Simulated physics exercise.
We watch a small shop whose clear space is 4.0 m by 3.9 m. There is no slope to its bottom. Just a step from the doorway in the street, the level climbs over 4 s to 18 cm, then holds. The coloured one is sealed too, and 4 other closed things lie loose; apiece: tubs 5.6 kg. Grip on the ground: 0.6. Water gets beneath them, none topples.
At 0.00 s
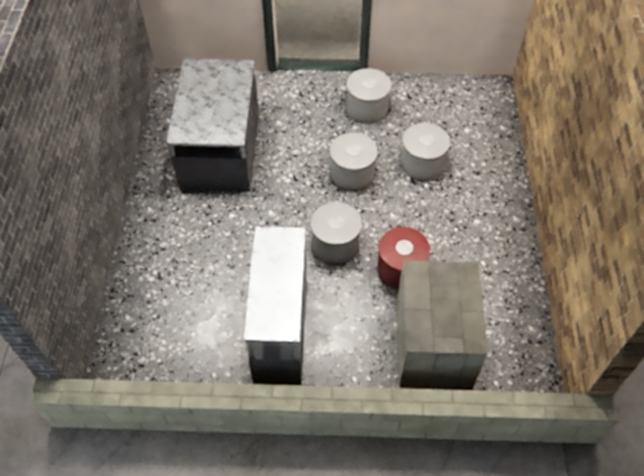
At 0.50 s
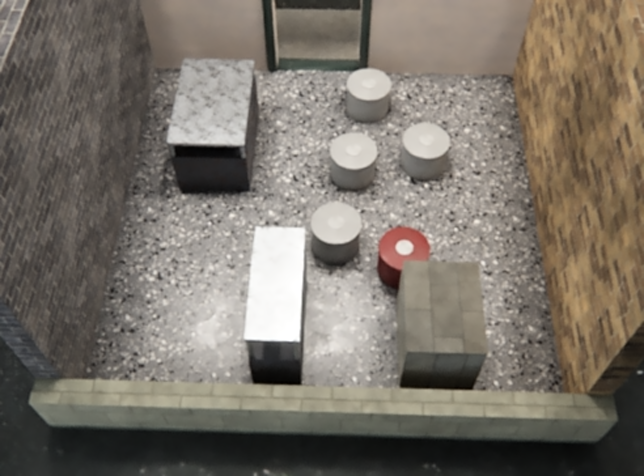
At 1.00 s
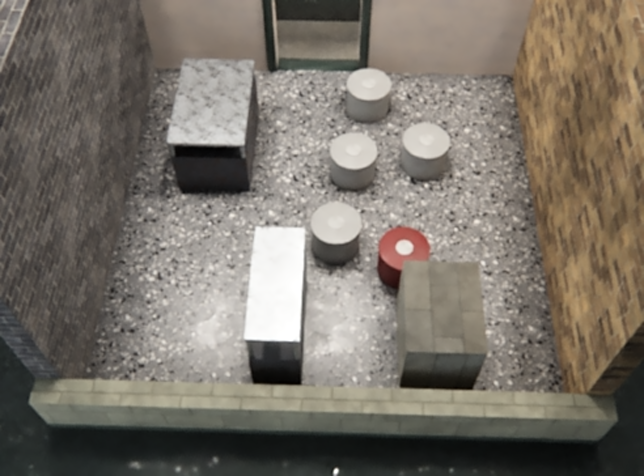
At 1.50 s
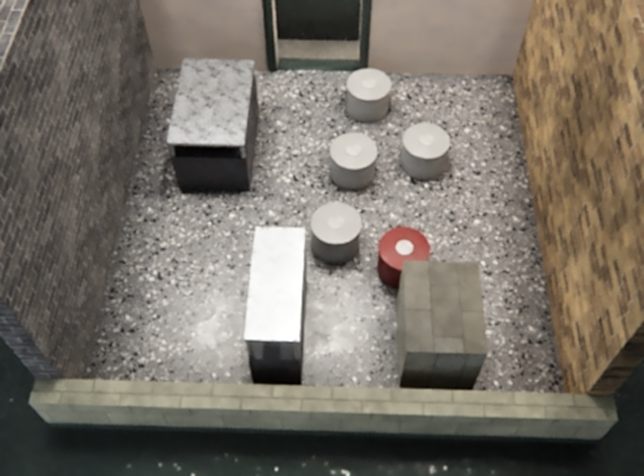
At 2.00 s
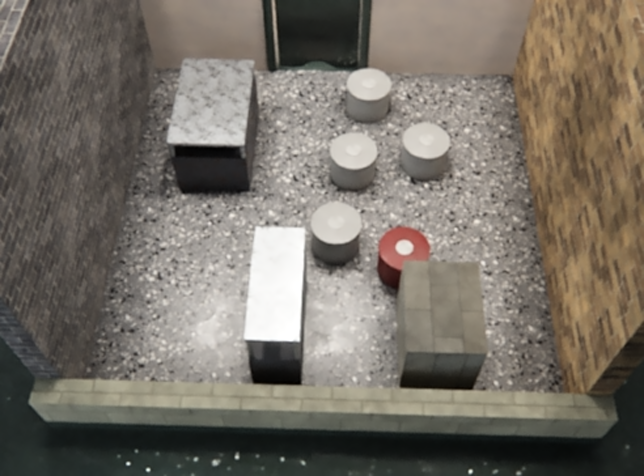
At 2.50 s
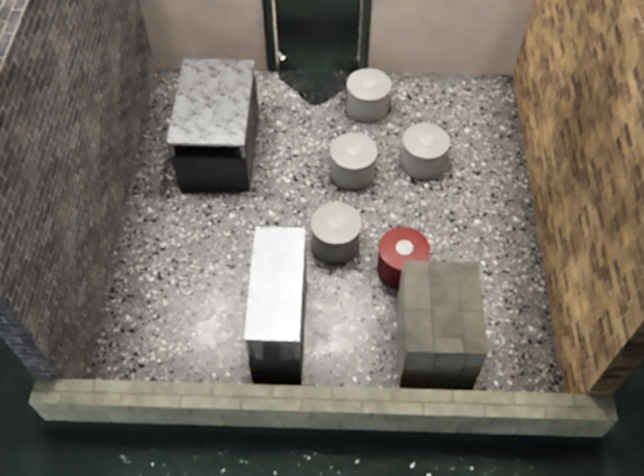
Dark water spread along the street outside the low front wall, then showed in the back doorway and edged just inside onto the speckled floor, while the red tub and grey tubs stayed still.
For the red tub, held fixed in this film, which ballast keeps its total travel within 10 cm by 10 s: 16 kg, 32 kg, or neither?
I'd say it gets by with the lighter one.
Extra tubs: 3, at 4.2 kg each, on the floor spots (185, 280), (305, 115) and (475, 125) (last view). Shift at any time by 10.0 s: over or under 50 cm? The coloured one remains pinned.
Listed in order, they go over the bar, over the bar, beneath the bar.
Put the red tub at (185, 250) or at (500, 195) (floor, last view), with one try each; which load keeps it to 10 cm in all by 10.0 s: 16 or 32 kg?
Trial 1 - the lower mass works; trial 2 - the lower mass works.
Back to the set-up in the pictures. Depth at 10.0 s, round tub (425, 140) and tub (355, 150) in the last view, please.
Depth approx. 3 cm / 5 cm.
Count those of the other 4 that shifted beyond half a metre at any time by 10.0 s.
The count comes to 3.
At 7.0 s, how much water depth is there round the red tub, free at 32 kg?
Around 5 cm.
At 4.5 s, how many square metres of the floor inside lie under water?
4.0 m2.
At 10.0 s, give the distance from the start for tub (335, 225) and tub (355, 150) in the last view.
Respectively 140 and 200 cm.
After 3.5 s the red tub would be 0 cm from its start with 16 kg and 0 cm from its start with 32 kg; 0 cm of water round it then.
After 4.5 s the red tub would be 0 cm from its start with 16 kg and 0 cm from its start with 32 kg; 0 cm of water round it then.
After 7.0 s the red tub would be 1 cm from its start with 16 kg and 0 cm from its start with 32 kg; 5 cm of water round it then.
After 10.0 s the red tub would be 1 cm from its start with 16 kg and 0 cm from its start with 32 kg; 6 cm of water round it then.
